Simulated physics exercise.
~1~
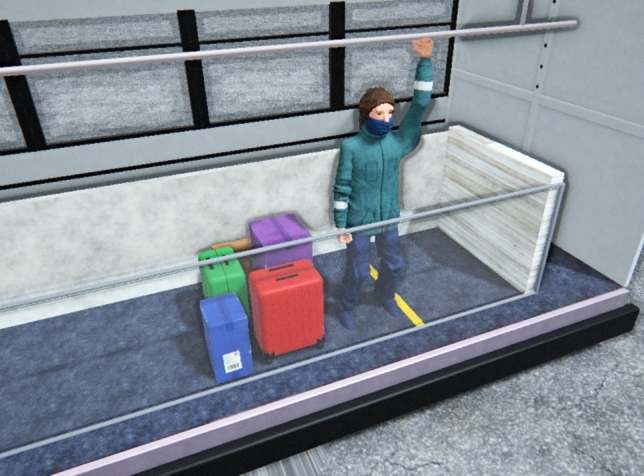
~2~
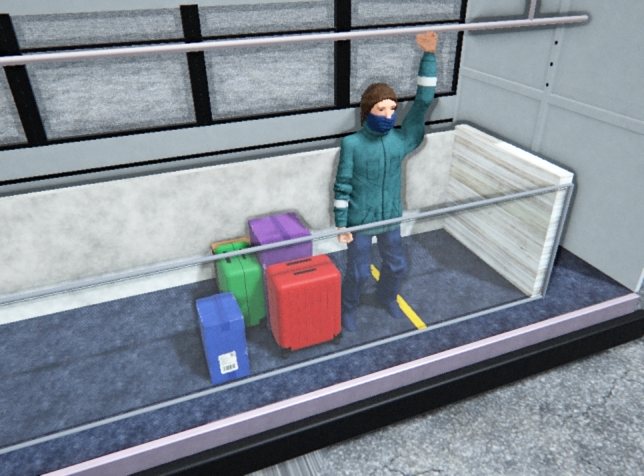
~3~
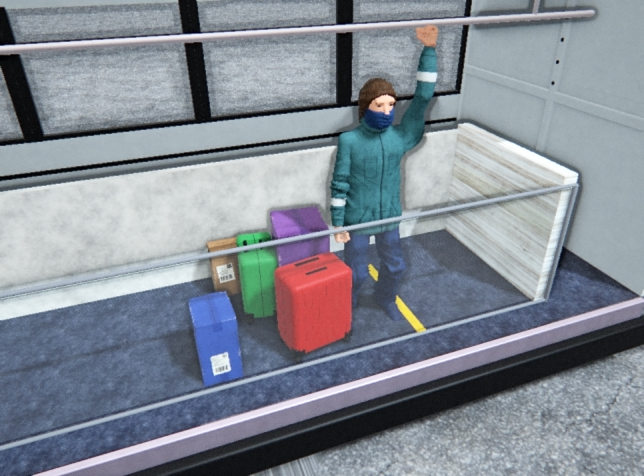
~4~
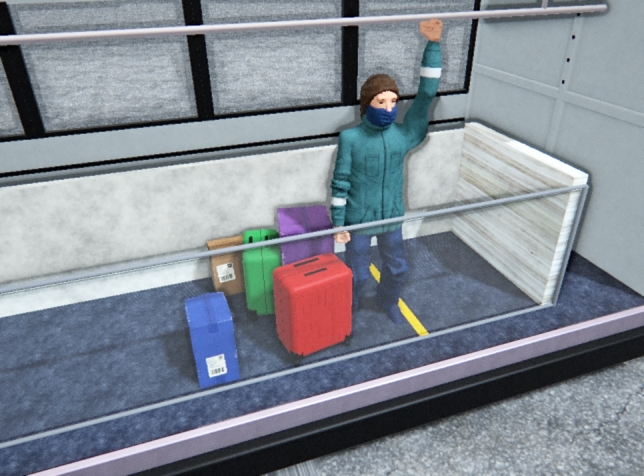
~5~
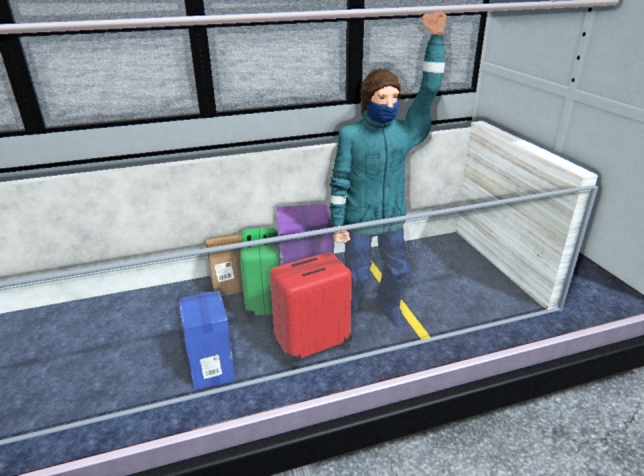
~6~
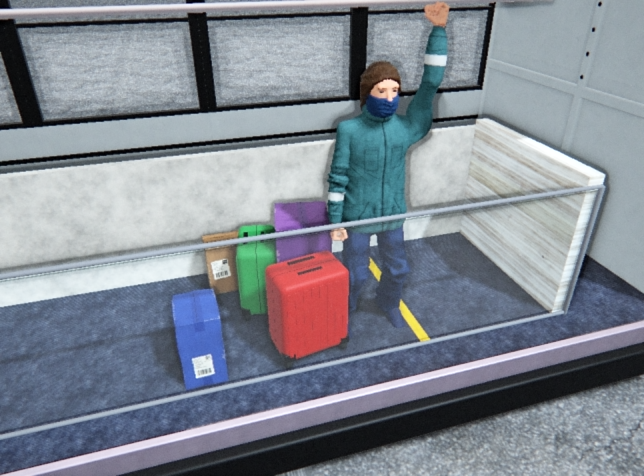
The red and green suitcases roll right beside a standing person, stopping short of the yellow line.
